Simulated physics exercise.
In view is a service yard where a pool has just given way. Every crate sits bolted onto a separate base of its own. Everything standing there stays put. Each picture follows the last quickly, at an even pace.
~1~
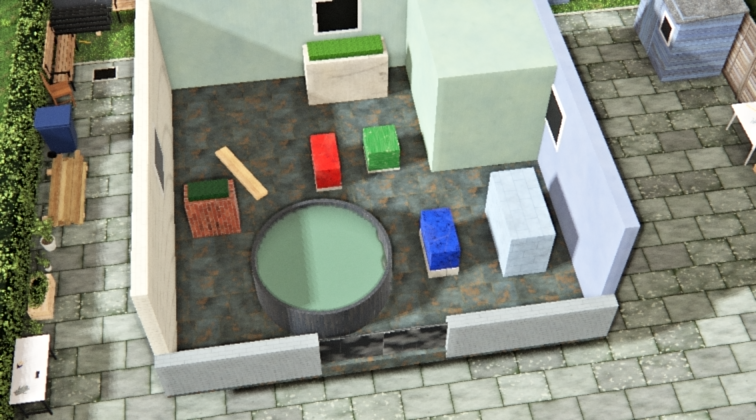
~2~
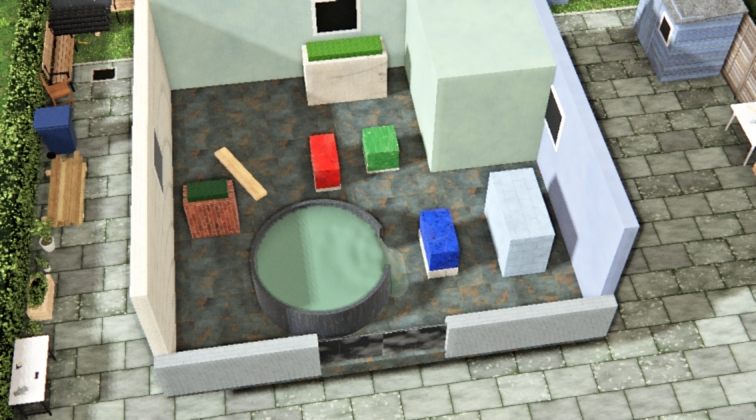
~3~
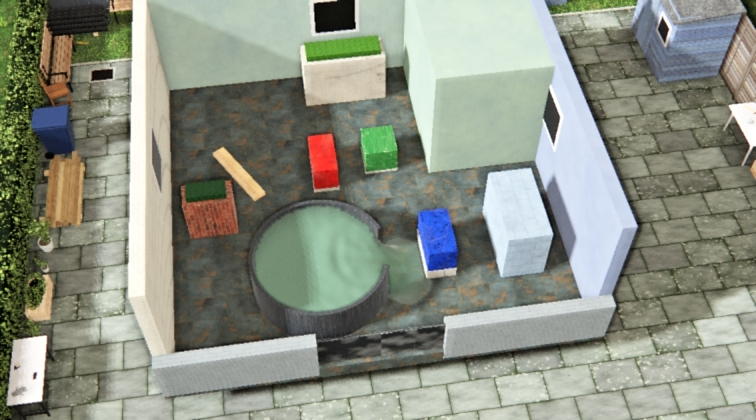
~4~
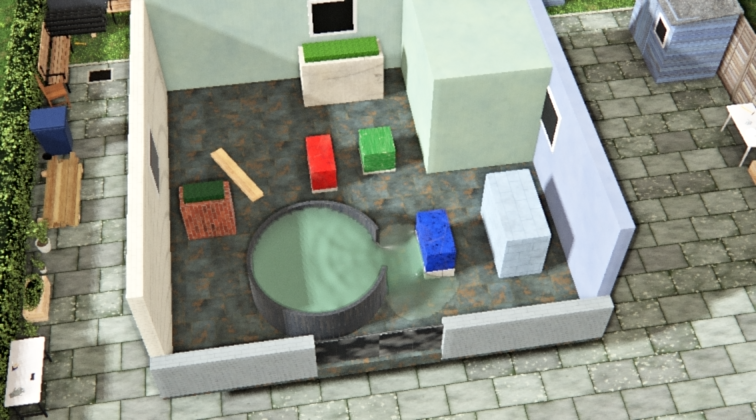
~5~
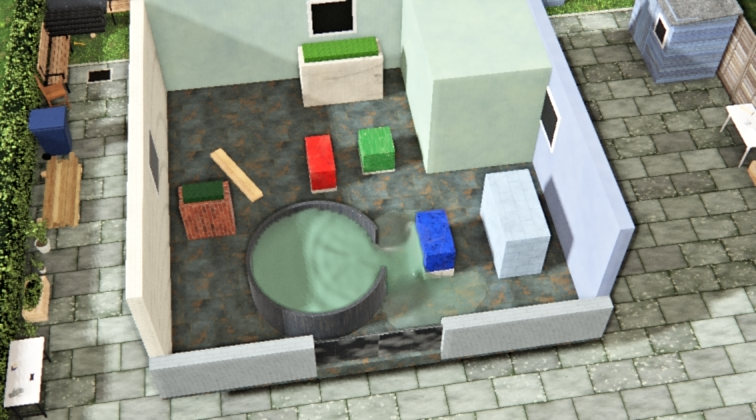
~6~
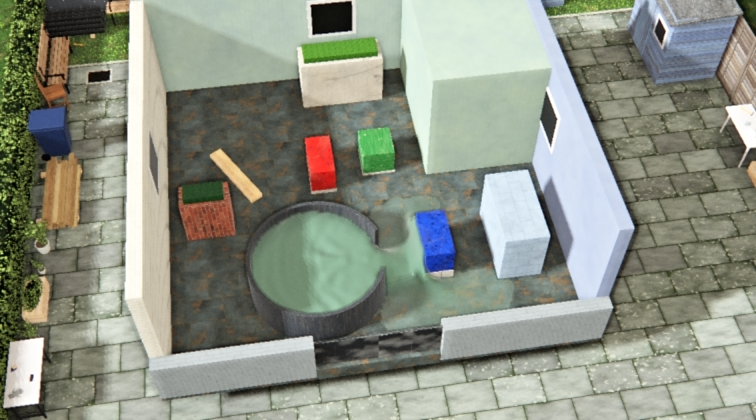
The clip opens on a round grey pool of still green water in a walled yard with red, green and blue blocks. A gap appears in its right side and water pours out, spreading rightward across the dark floor, around the blue block and up to the pale block beyond.
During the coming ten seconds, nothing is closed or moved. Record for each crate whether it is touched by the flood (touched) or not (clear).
Record: Blue crate touched, red crate touched, green crate touched.
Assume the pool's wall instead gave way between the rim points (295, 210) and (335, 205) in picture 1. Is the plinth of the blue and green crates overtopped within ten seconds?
As it turns out, the blue crate is left untouched, and the green crate gets overtopped.
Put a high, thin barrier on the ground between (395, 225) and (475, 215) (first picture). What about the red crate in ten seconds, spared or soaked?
The way I see it, the red crate is inundated.
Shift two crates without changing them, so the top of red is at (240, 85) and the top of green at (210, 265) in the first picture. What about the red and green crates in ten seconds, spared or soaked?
The red crate is flooded; the green crate is flooded.
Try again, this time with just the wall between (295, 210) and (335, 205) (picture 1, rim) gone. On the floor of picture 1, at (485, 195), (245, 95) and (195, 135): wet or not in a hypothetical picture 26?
One after the other: Awash, flooded, flooded.
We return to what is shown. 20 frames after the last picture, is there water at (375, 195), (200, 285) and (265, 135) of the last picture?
Status by point, in sequence: Waterlogged; unwetted; unwetted.
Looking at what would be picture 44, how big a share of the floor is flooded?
Roughly 90 %.
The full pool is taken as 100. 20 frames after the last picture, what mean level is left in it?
It comes to some 46 percent.
A moment on, water covers 25 % of the floor; the blue crate water round its plinth, the red crate water round its plinth, the green crate water round its plinth.
Next, water covers 40 % of the floor; the blue crate water round its plinth, the red crate water round its plinth, the green crate water round its plinth.
Then, water covers 60 % of the floor; the blue crate water round its plinth, the red crate water round its plinth, the green crate water round its plinth.
Later, water covers 90 % of the floor; the blue crate water round its plinth, the red crate water round its plinth, the green crate water round its plinth.
In the end, water covers 100 % of the floor; the blue crate was topped, the red crate was topped, the green crate was topped.
